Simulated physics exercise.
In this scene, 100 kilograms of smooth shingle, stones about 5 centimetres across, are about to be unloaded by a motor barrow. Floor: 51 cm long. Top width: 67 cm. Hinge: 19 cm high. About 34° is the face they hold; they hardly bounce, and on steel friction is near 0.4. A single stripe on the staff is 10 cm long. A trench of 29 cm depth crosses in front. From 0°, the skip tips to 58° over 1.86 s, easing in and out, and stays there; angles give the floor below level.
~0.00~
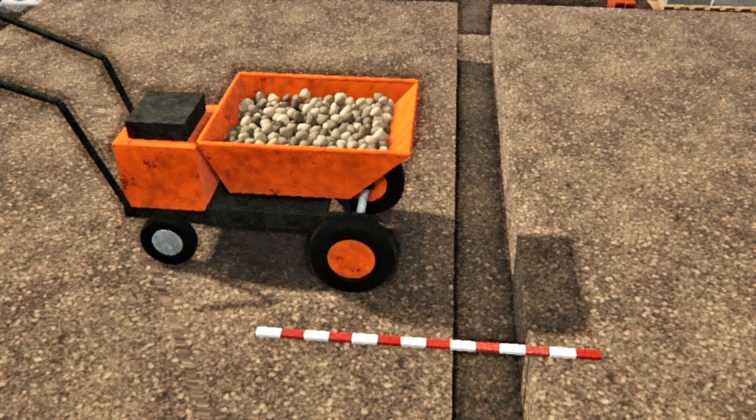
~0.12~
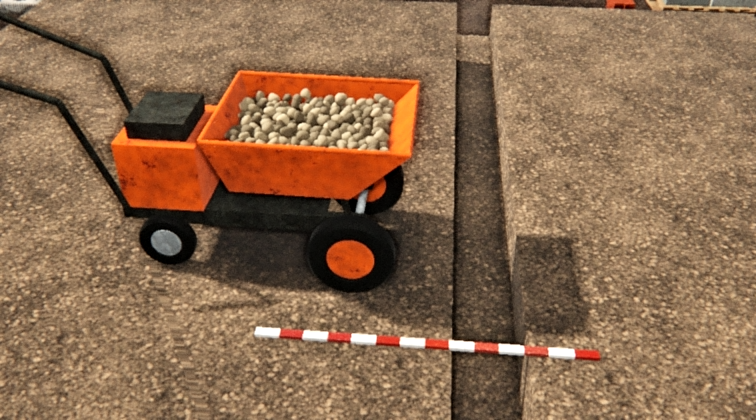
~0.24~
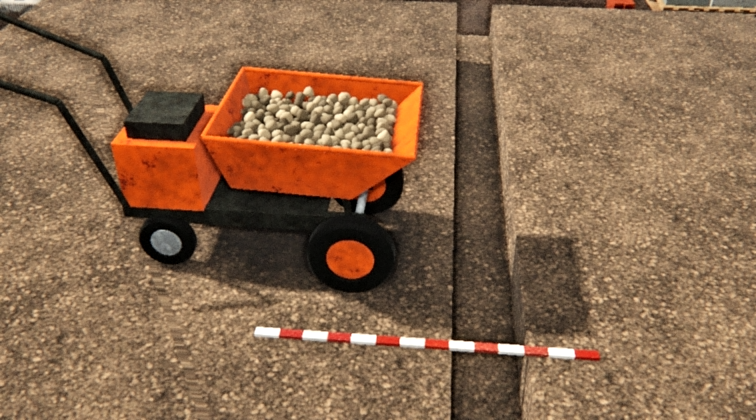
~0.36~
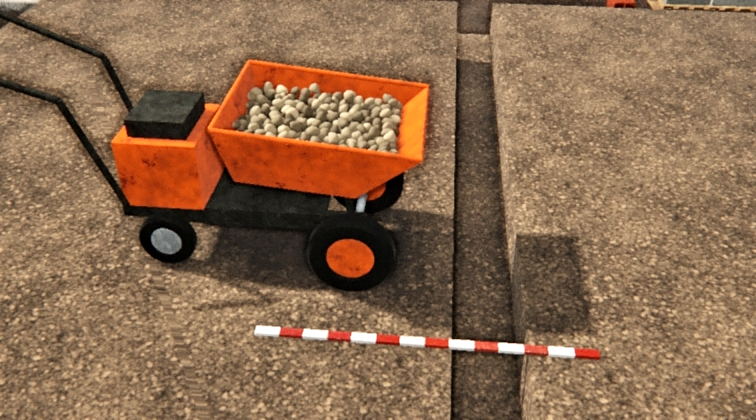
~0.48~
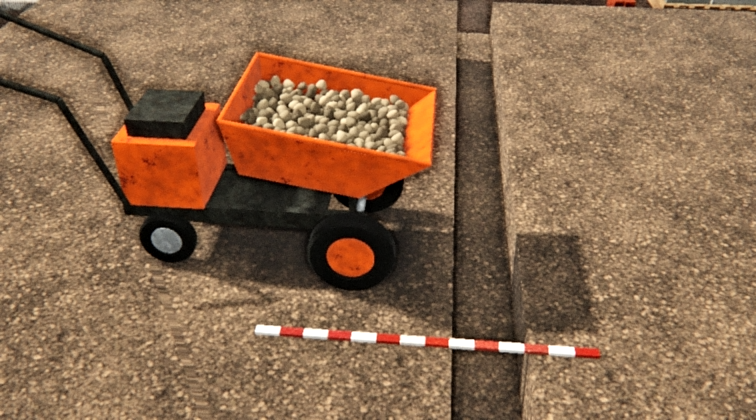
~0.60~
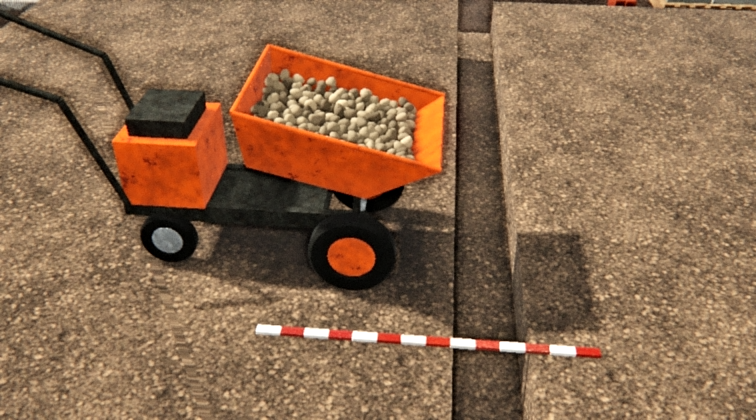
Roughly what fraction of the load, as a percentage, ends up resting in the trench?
Roughly 64 per cent of the load.
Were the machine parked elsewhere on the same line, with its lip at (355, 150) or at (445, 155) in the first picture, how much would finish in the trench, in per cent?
The first gives about 100 percent and the second about 25 percent.
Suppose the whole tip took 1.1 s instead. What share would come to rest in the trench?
In that case, around 55%.
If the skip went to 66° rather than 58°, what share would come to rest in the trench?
It comes out at about 55 percent.
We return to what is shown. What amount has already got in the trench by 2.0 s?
25 per cent or so by then.
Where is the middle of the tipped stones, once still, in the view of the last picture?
Near (503, 282).
After 1.4 s the floor is at 49°; 100 % in the skip; the foremost stones are at (483, 194).
After 2.0 s the floor is at 58°; 57 % in the skip, 23 % in the trench, 20 % past the trench; the foremost stones are at (582, 247).
After 2.3 s the floor is at 58°; 31 % in the skip, 35 % in the trench, 35 % past the trench; the foremost stones are at (653, 246).
After 4.3 s the floor is at 58°; 0 % in the skip, 64 % in the trench, 36 % past the trench; the foremost stones are at (693, 253).
